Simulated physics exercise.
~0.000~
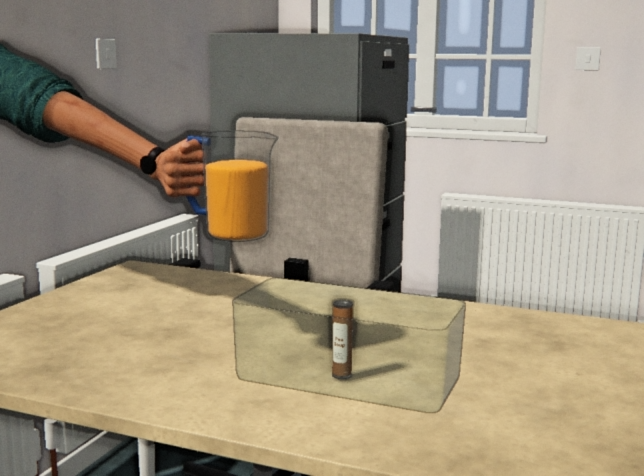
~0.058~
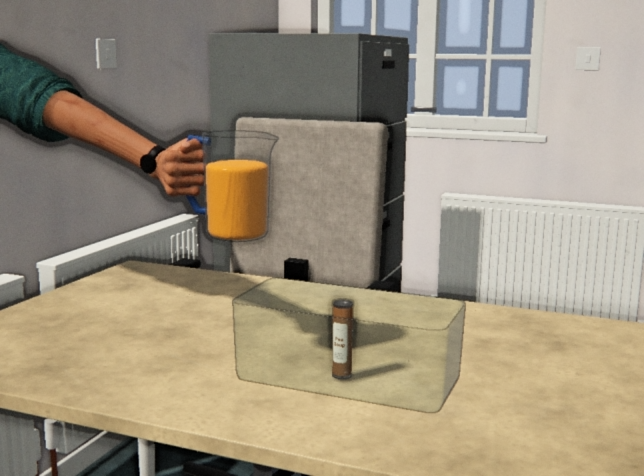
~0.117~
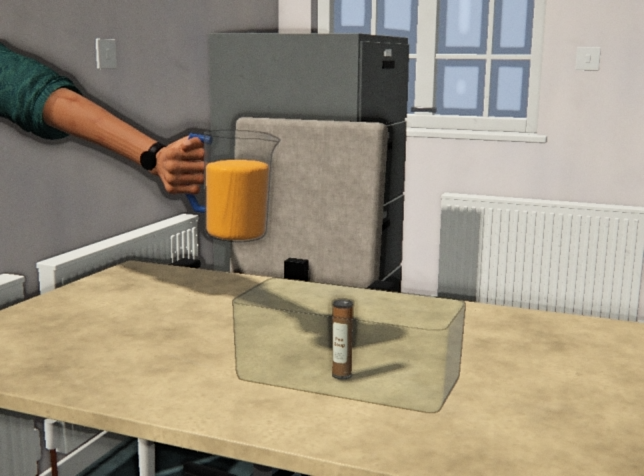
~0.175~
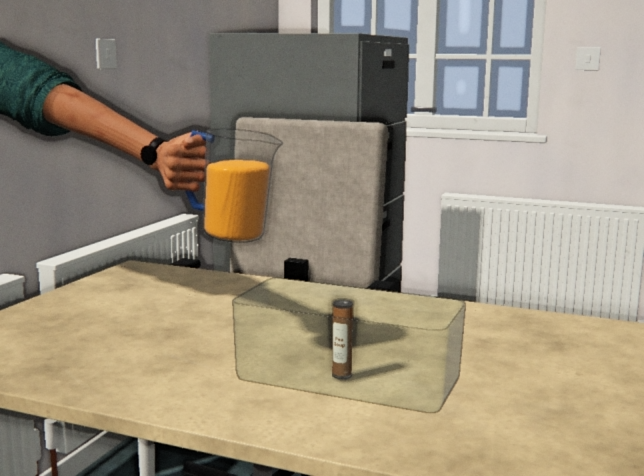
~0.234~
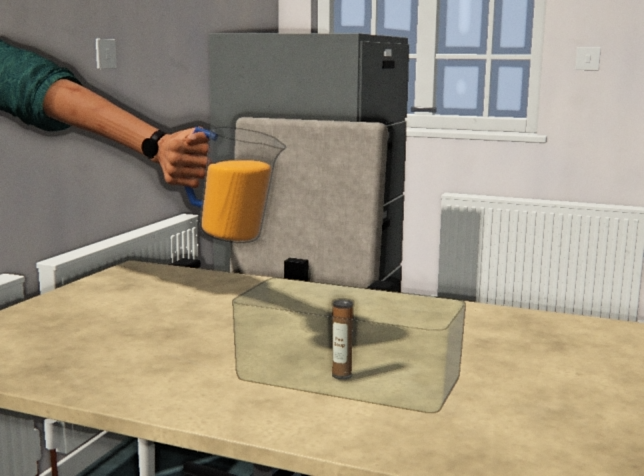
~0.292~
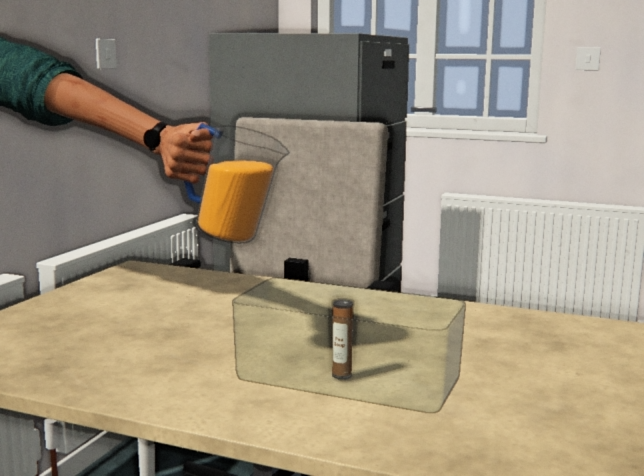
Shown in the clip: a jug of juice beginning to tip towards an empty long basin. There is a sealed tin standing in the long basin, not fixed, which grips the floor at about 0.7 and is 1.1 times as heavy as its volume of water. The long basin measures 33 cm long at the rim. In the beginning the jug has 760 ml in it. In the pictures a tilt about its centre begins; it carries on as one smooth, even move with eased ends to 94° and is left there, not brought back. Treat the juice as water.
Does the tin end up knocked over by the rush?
Watch, it's going to go down.
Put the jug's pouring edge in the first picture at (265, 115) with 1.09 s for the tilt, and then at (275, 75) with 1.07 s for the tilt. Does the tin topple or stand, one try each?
The tin overturns the first time and stays vertical the second time.
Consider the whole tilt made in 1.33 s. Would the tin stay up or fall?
Then the tin tumbles.
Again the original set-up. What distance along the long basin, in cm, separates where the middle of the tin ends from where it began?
9.5 cm.
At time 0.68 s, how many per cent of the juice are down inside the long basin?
Fraction in basin: Approx. 0%.
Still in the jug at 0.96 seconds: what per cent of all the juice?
Share remaining: Approx. 58 %.
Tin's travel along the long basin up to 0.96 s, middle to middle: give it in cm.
Close to 0 cm.
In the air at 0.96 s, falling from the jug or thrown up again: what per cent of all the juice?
I'd put it at about 20 per cent of the liquid.
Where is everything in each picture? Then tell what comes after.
The first frame shows tilt 0°; pouring edge (277, 137); surface from (212, 163) to (267, 167); the long basin's rim runs from (251, 290) to (457, 317); the tin's top is at (343, 306).
The second frame shows tilt 1°; pouring edge (278, 138); surface from (212, 163) to (267, 167).
The third frame shows tilt 3°; pouring edge (279, 140); surface from (212, 163) to (267, 167).
The fourth frame shows tilt 6°; pouring edge (282, 143); surface from (214, 164) to (269, 167).
The fifth frame shows tilt 11°; pouring edge (285, 147); surface from (215, 165) to (270, 167).
The sixth frame shows tilt 16°; pouring edge (289, 153); surface from (214, 170) to (272, 168).
Then, 0.68 s in, the tilt is 66° and 95 per cent is still to pour; the tin stands where it began.
Then, 0.96 s in, the tilt is 91° and 58 per cent is still to pour; the tin stands where it began.
Then, 1.25 s in, the tilt is 94° and 20 per cent is still to pour; the tin lies on its side.
Then, 1.57 s in, the tilt is 94° and 6 per cent is still to pour; the tin lies on its side.
Finally, the tin lies on its side.
